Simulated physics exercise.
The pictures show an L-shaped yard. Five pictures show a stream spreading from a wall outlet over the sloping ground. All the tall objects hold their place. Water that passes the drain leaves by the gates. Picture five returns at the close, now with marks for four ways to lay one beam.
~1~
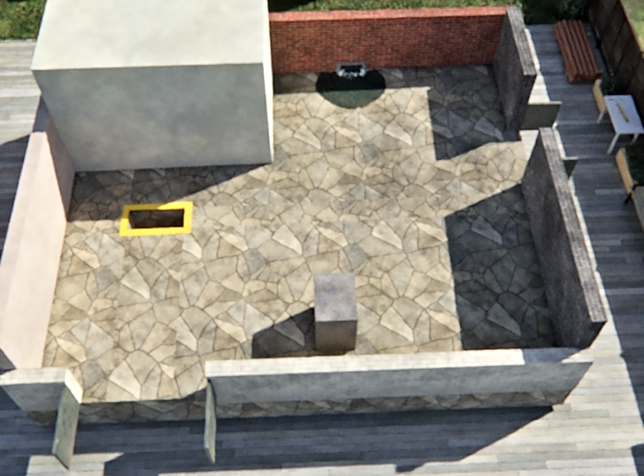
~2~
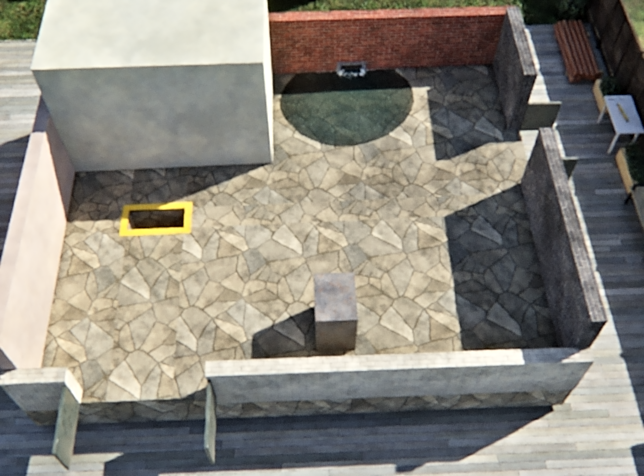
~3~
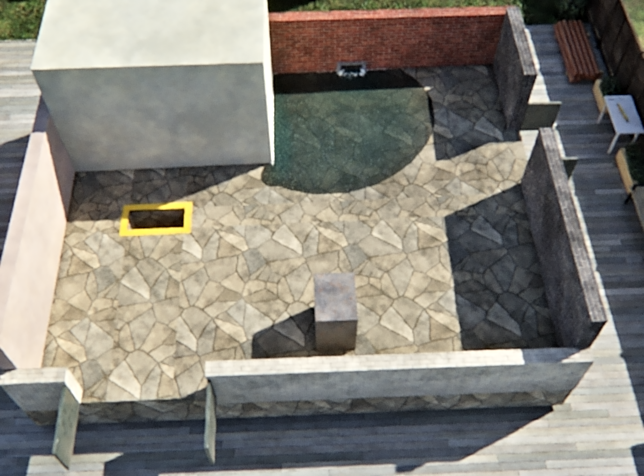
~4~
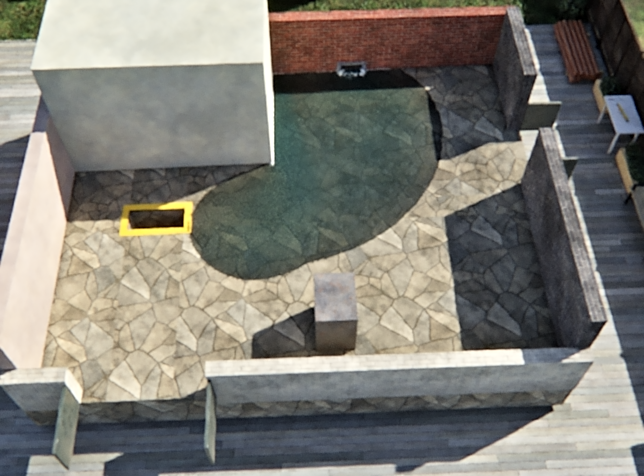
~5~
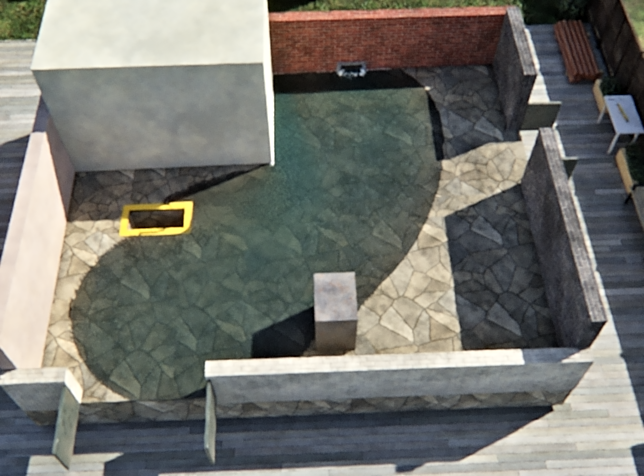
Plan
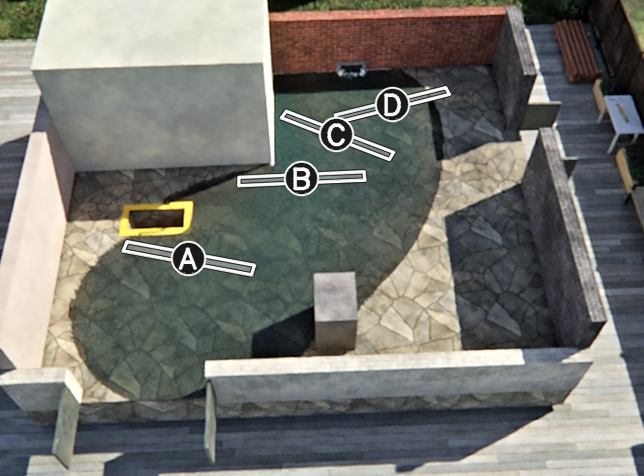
Walled stone-paved yard seen from above, dark water spreading from the brick back wall toward the lower left, reaching a yellow-framed drain.
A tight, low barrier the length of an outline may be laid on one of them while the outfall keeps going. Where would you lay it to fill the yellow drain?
A.
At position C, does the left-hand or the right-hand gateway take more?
The left one.
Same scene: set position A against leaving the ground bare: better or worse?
Position A is better.
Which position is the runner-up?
Here it is position B.
On the marked copy, A from (125, 246) to (252, 270); B from (238, 181) to (364, 175); C from (283, 114) to (391, 155); D from (336, 118) to (447, 91).
For position A, about 41 % of the stream runs into the yellow drain, about 59 % out by the gates.
For position B, about 23 % of the stream runs into the yellow drain, about 72 % out by the gates.
For position C, about 2 % of the stream runs into the yellow drain, about 91 % out by the gates.
For position D, about 4 % of the stream runs into the yellow drain, about 94 % out by the gates.
